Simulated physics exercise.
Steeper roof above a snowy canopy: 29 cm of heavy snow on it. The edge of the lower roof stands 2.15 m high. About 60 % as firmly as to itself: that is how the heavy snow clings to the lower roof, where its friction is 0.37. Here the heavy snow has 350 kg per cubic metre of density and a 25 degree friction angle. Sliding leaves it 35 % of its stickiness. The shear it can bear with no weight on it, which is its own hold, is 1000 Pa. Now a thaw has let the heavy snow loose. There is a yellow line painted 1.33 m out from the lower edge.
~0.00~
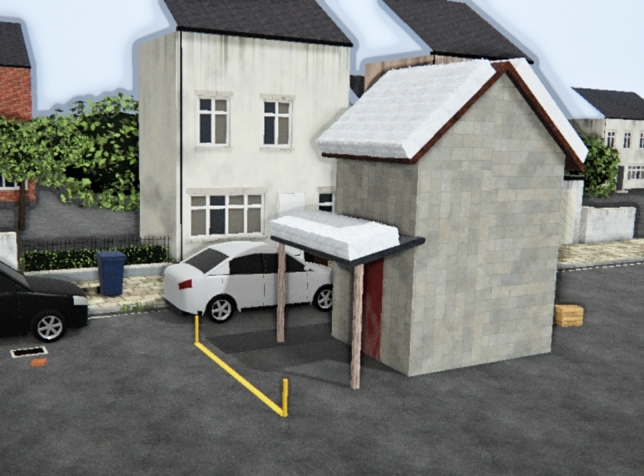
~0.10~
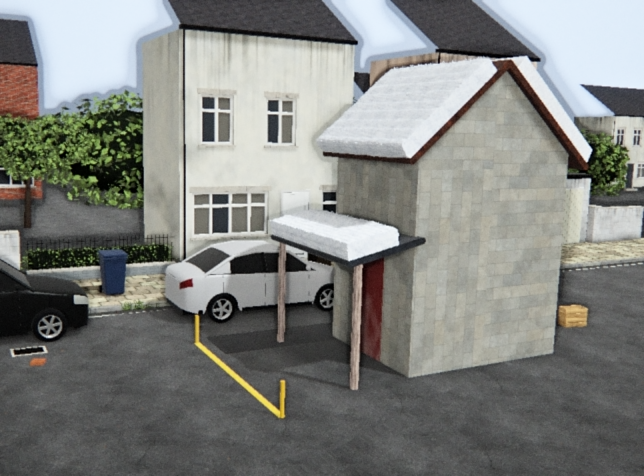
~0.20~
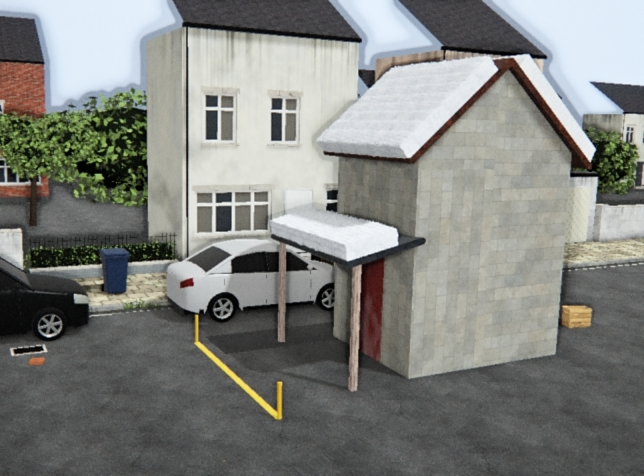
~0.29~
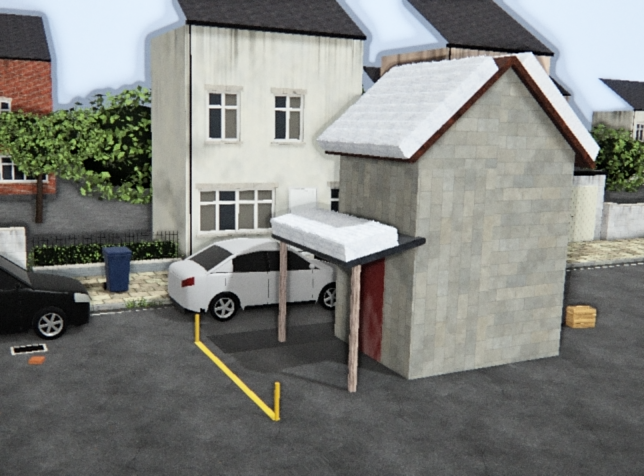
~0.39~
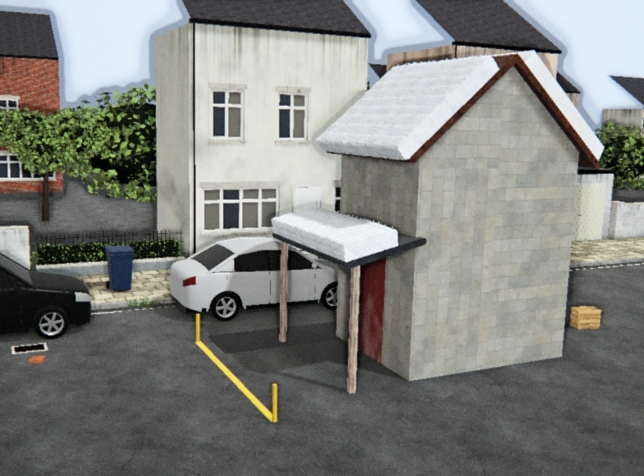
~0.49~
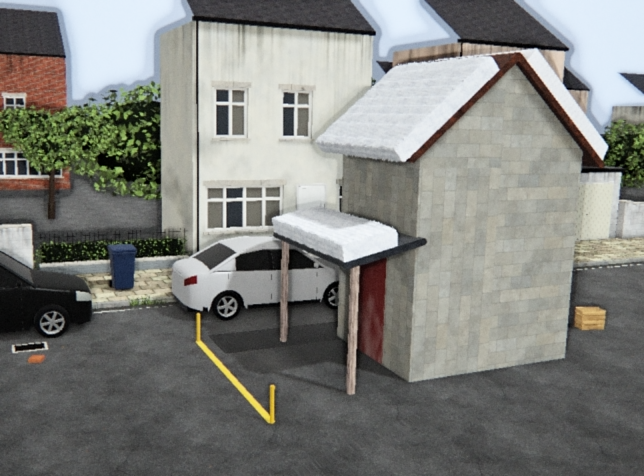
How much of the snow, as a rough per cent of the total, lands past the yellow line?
The snow past the yellow line makes up roughly 28 percent of the total.
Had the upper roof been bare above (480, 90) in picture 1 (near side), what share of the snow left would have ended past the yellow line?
Roughly 16 per cent.
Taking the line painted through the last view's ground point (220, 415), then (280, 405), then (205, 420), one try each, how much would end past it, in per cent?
14 %, 40 %, 8 %.
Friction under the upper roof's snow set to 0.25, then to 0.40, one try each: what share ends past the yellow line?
First some 50 %, after that some 45 %.
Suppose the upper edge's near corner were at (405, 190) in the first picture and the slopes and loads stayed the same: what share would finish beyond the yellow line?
5 %.
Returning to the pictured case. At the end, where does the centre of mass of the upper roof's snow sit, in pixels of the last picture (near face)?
Near (275, 373).
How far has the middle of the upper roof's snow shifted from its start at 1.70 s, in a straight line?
Roughly 2.0 m.
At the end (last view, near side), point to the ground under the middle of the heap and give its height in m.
Middle near (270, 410); height roughly 0.4 m.
After 1.04 s, none is below the lower edge and 0 % is past the line.
After 1.70 s, none is below the lower edge and 0 % is past the line.
After 2.35 s, 33 % is below the lower edge and 0 % is past the line.
After 3.00 s, 68 % is below the lower edge and 26 % is past the line.
After 3.70 s, at the end, 68 % is below the lower edge and 28 % is past the line.
